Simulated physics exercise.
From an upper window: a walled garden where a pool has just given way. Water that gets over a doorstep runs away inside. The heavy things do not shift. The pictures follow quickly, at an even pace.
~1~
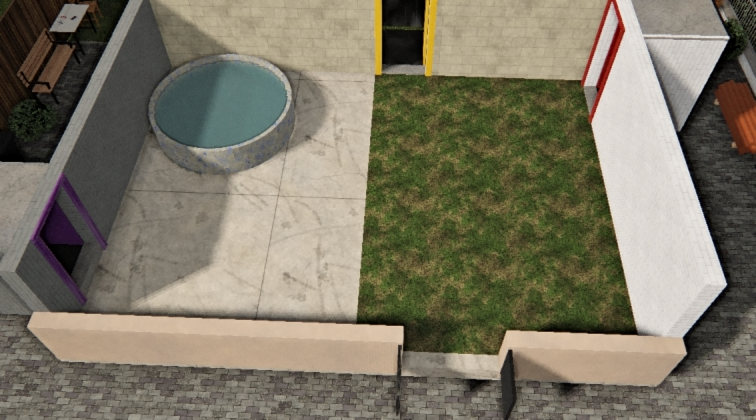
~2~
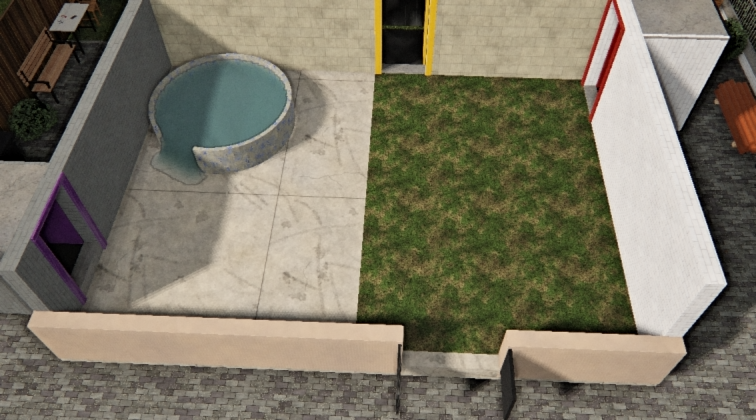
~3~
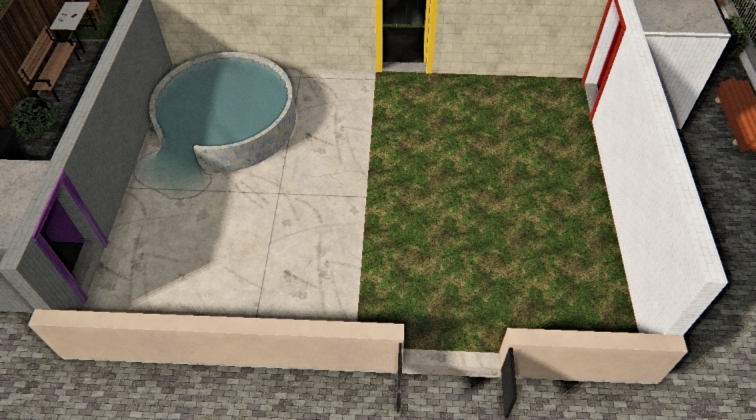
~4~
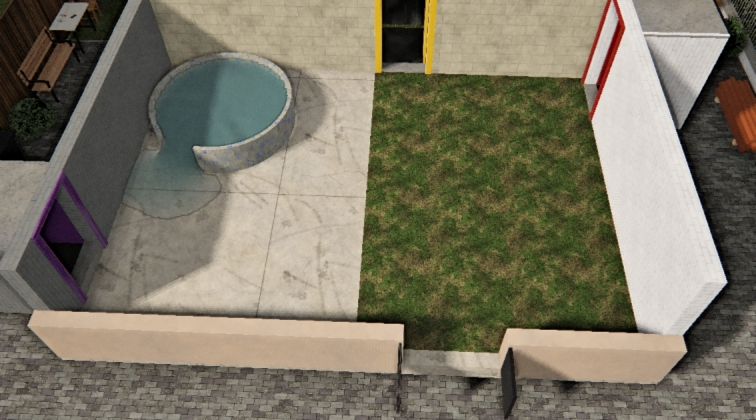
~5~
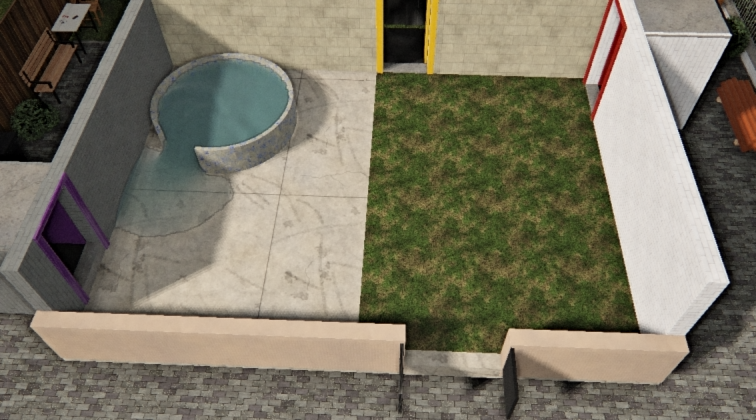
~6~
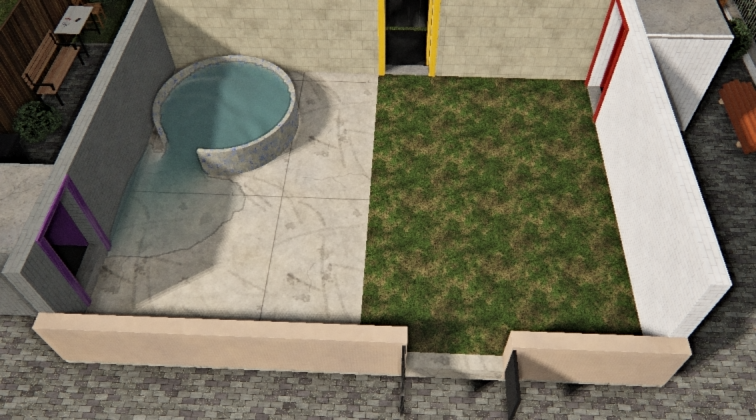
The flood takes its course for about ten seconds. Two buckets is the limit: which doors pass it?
In the end: The yellow door admits no more than that; the red door admits no more than that; the purple door admits no more than that.
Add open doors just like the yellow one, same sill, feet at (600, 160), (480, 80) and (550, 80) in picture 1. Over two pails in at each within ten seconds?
In that order: Holds, lets less in, is under.
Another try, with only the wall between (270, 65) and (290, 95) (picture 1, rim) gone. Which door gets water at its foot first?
First comes the door marked yellow.
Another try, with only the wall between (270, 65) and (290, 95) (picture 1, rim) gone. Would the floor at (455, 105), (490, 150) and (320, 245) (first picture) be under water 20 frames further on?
As listed: Flooded, wet, free of water.
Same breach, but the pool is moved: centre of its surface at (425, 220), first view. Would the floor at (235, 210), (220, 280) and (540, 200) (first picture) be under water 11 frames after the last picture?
One after the other: Free of water, wet, no water.
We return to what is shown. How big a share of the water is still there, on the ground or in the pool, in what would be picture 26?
Some 100 per cent.
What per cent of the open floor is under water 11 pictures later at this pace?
Roughly 15 per cent.
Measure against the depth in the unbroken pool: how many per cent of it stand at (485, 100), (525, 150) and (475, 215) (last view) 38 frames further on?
In turn 0, 0 and 6 in a hundred.
A moment on, water covers 10 % of the floor; the yellow door not reached, the red door not reached, the purple door wet at the sill, nothing in.
Next, water covers 15 % of the floor; the yellow door not reached, the red door not reached, the purple door wet at the sill, nothing in.
Then, water covers 25 % of the floor; the yellow door not reached, the red door not reached, the purple door wet at the sill, nothing in.
Later, water covers 50 % of the floor; the yellow door not reached, the red door not reached, the purple door wet at the sill, nothing in.
In the end, water covers 75 % of the floor; the yellow door not reached, the red door not reached, the purple door wet at the sill, nothing in.
